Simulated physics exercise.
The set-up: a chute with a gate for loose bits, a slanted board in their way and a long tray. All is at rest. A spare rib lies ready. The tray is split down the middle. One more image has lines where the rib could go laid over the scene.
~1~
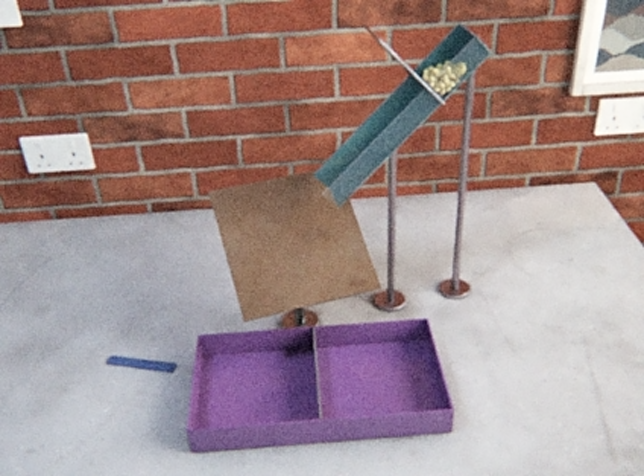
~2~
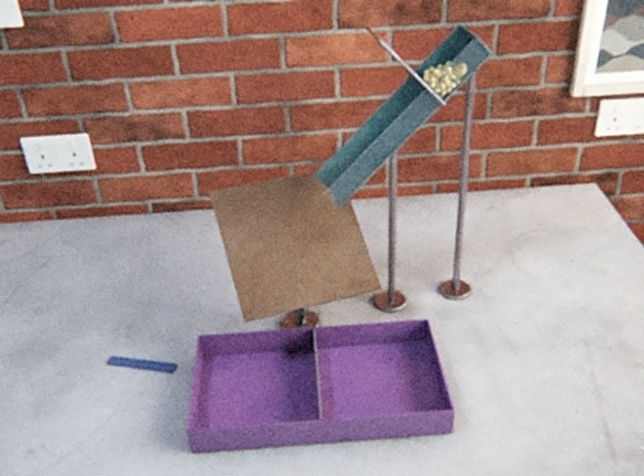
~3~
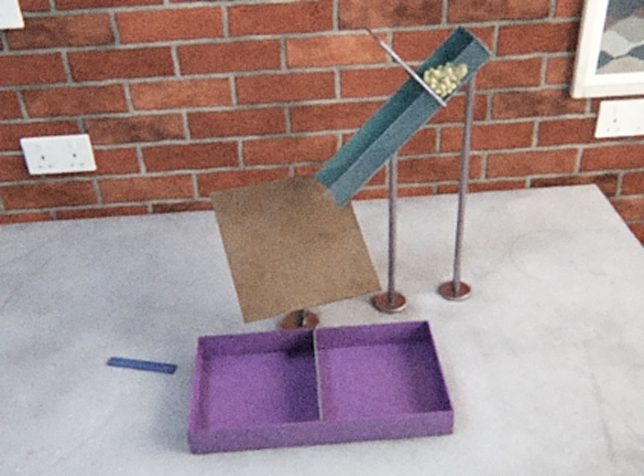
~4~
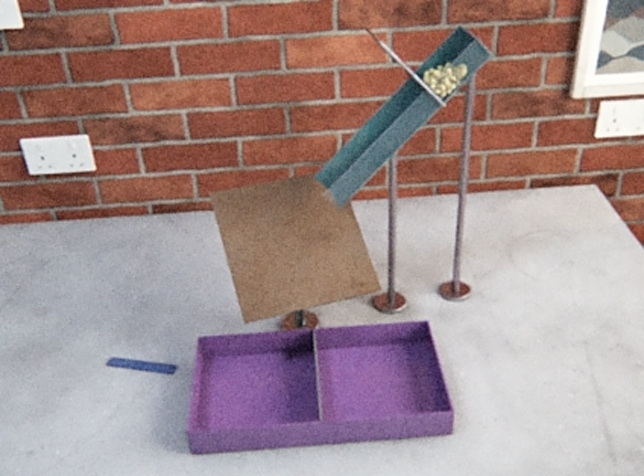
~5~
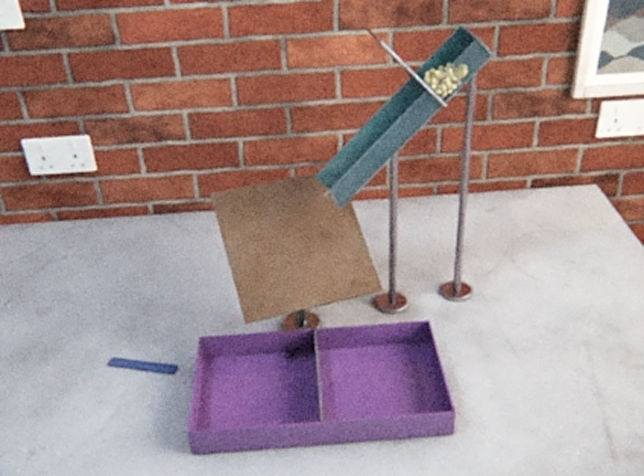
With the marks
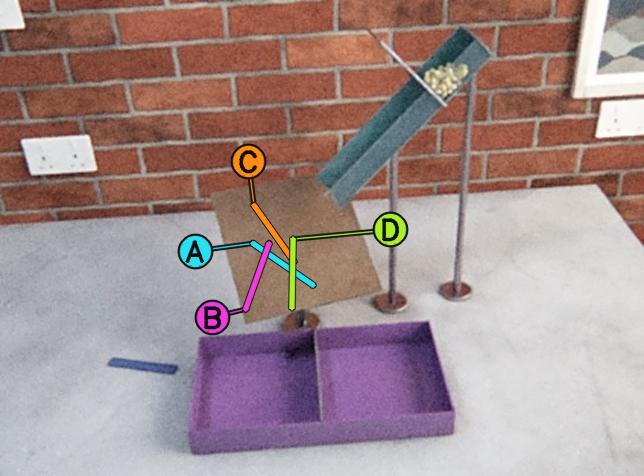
A teal chute holding a clump of pale beans behind a gate sloped down toward a tilted brown board, with a divided purple tray in front and a blue strip beside it; nothing visibly moved.
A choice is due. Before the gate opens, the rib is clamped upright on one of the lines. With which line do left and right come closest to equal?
Choose D.
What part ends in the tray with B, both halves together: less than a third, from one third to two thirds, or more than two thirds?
Line B gives more than two thirds.
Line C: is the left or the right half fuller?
Right.
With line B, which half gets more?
Left.
On the marked copy, line A from (252, 243) to (313, 285); line B from (269, 243) to (245, 309); line C from (253, 205) to (293, 261); line D from (293, 239) to (291, 307).
For line A, of what is caught, about a tenth in the left half, almost all in the right.
For line B, of what is caught, the larger part in the left half, about a tenth in the right.
For line C, of what is caught, roughly a quarter in the left half, the larger part in the right.
For line D, of what is caught, roughly two thirds in the left half, roughly a third in the right.
